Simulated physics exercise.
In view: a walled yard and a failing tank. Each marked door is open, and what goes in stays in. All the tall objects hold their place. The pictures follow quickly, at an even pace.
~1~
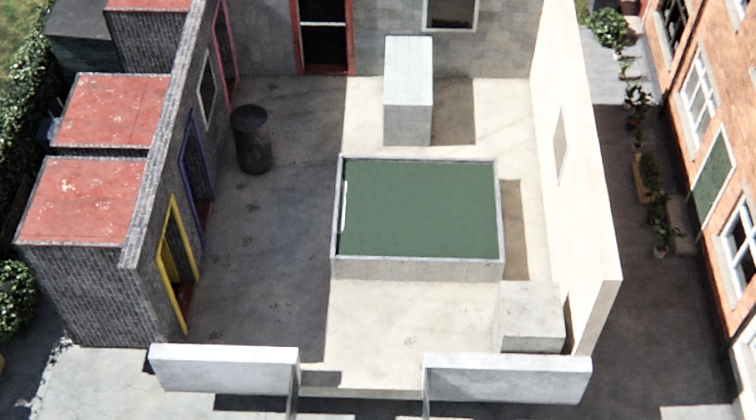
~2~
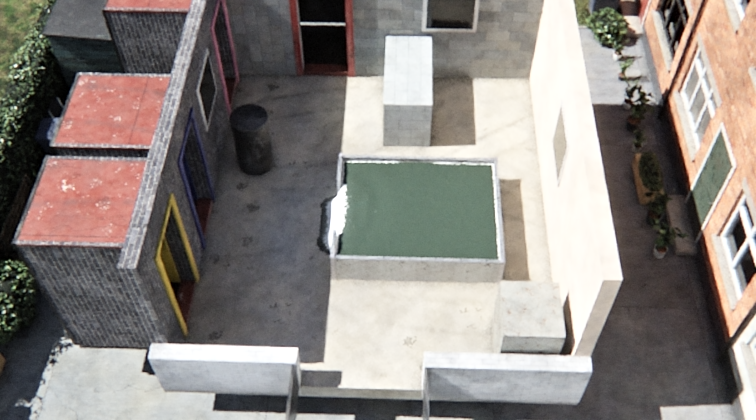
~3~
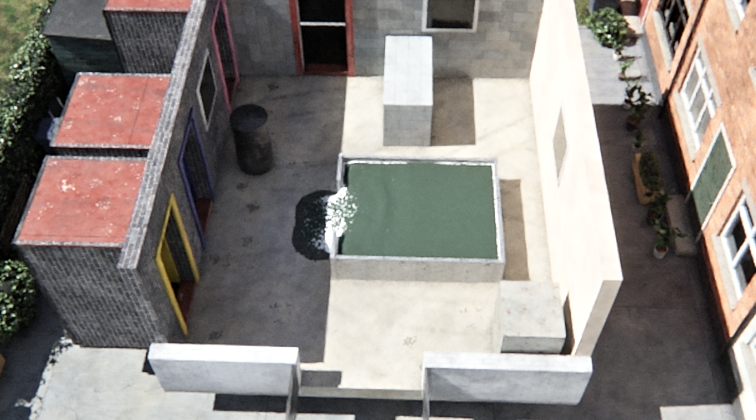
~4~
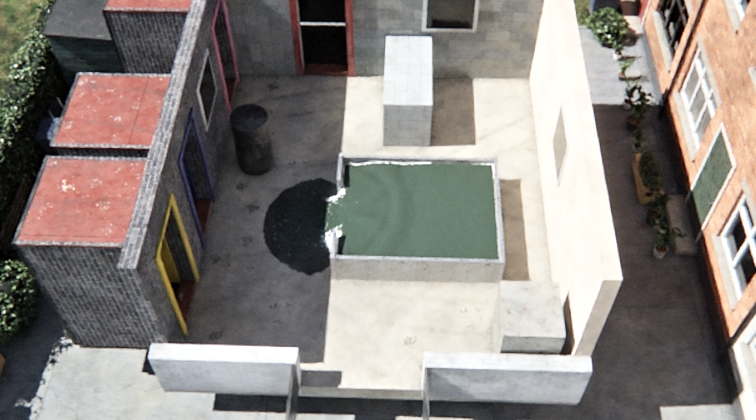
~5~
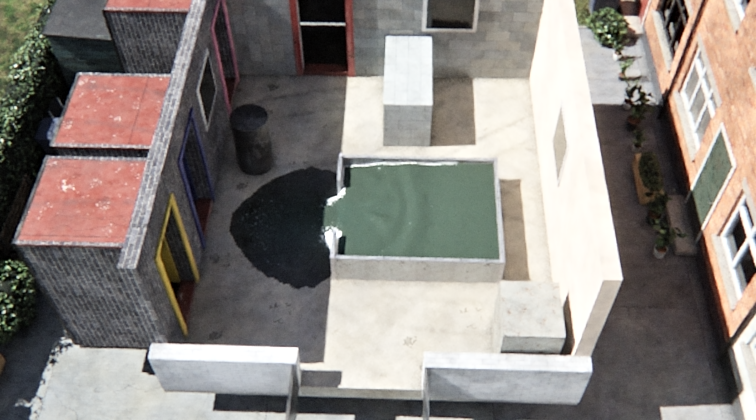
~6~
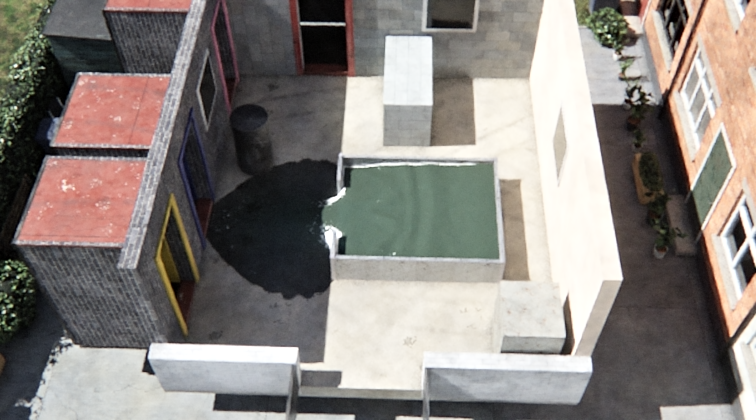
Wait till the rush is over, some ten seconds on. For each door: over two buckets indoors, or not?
One by one: The yellow door floods; the pink door holds within the limit; the red door holds within the limit; the blue door floods.
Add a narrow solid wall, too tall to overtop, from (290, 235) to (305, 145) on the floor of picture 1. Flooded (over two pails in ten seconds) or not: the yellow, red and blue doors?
One by one: Yellow lets more in; red goes over; blue stays under.
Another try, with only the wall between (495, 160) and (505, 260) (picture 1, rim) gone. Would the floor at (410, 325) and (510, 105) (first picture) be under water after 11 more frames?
In turn: Flooded, under water.
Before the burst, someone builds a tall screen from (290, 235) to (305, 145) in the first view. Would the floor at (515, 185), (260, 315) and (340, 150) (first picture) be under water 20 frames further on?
One after the other: No water, flooded, awash.
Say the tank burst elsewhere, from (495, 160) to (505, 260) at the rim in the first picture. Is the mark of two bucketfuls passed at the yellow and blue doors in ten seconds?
The yellow door takes more; the blue door keeps below it.
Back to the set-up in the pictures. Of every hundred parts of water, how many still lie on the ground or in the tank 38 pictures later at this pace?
I make it 86 per cent.
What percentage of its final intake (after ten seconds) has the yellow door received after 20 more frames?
Close to 45 %.
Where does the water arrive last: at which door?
I say the red one.
A moment on, water covers 20 % of the floor; the yellow door wet at the sill, nothing in, the pink door not reached, the red door not reached, the blue door over two buckets in.
Next, water covers 30 % of the floor; the yellow door under two buckets in, the pink door wet at the sill, nothing in, the red door not reached, the blue door far over two buckets in.
Then, water covers 40 % of the floor; the yellow door over two buckets in, the pink door wet at the sill, nothing in, the red door wet at the sill, nothing in, the blue door far over two buckets in.
Later, water covers 70 % of the floor; the yellow door over two buckets in, the pink door wet at the sill, nothing in, the red door wet at the sill, nothing in, the blue door far over two buckets in.
In the end, water covers 85 % of the floor; the yellow door over two buckets in, the pink door wet at the sill, nothing in, the red door wet at the sill, nothing in, the blue door far over two buckets in.
